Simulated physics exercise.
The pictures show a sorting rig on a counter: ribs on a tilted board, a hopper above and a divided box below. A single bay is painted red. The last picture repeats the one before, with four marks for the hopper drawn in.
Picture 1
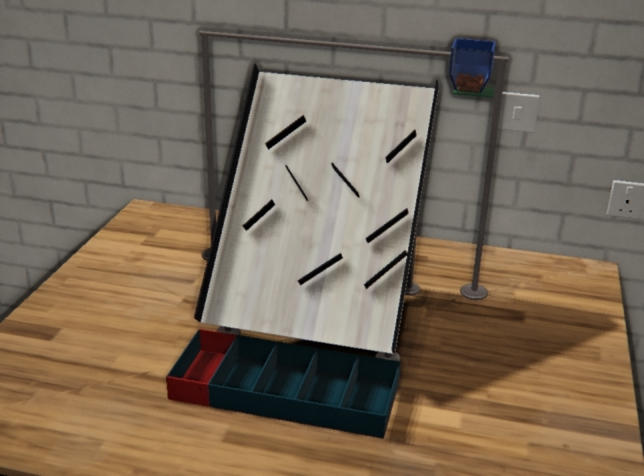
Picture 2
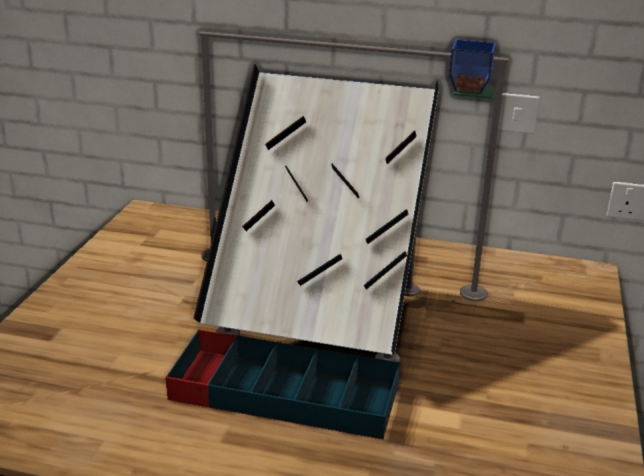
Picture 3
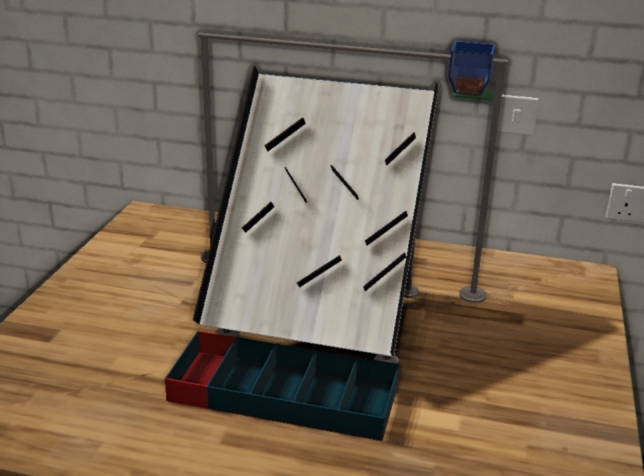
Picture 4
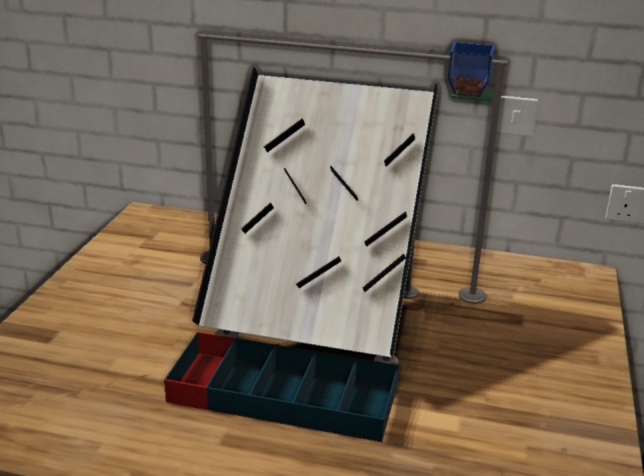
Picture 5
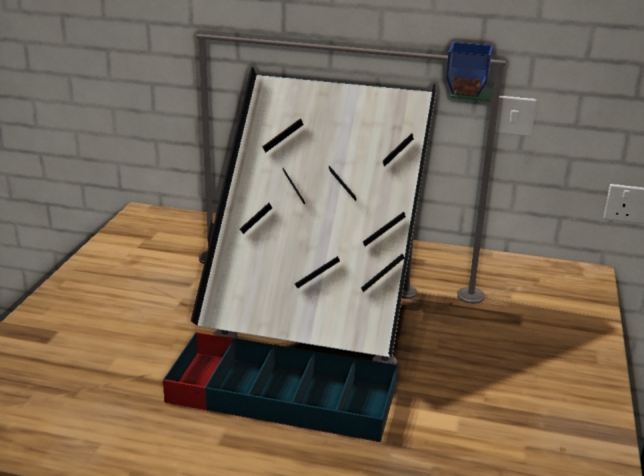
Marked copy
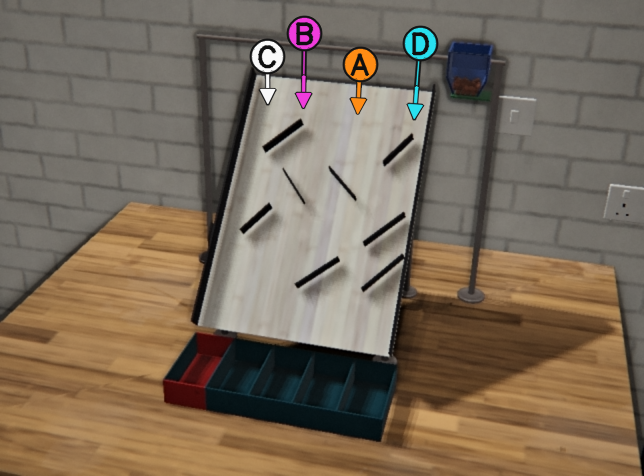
Tilted pale board with black ribs standing still above a divided box with one red bay, a blue hopper hanging upper right.
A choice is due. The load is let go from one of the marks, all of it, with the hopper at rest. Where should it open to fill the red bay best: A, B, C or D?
Mark C does it best.
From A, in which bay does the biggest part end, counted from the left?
The fourth.
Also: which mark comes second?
B it is.
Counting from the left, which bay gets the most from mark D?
It is the fourth one.
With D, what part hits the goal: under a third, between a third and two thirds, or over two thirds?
It is under a third.
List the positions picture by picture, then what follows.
In the first picture, hopper (468, 82), clay pellets, door shut.
In the second picture, ribs (265, 145) to (304, 116), (386, 159) to (415, 131), (286, 166) to (305, 197).
In the third picture, ribs (331, 165) to (357, 195), (242, 229) to (272, 202), (365, 241) to (407, 211).
In the fourth picture, ribs (296, 285) to (340, 257), (363, 288) to (404, 254).
In the fifth picture, red bay (185, 393), number 1 of 5 from the left.
On the marked copy, mark A meets the board at (358, 108); mark B meets the board at (303, 102); mark C meets the board at (267, 98); mark D meets the board at (414, 113).
If A is chosen, about a tenth in the red bay, almost all in other bays.
If B is chosen, roughly two thirds in the red bay, roughly a quarter in other bays, about a tenth outside the box.
If C is chosen, the larger part in the red bay, about a tenth outside the box.
If D is chosen, not one piece in the red bay, almost all in other bays, just a few outside the box.
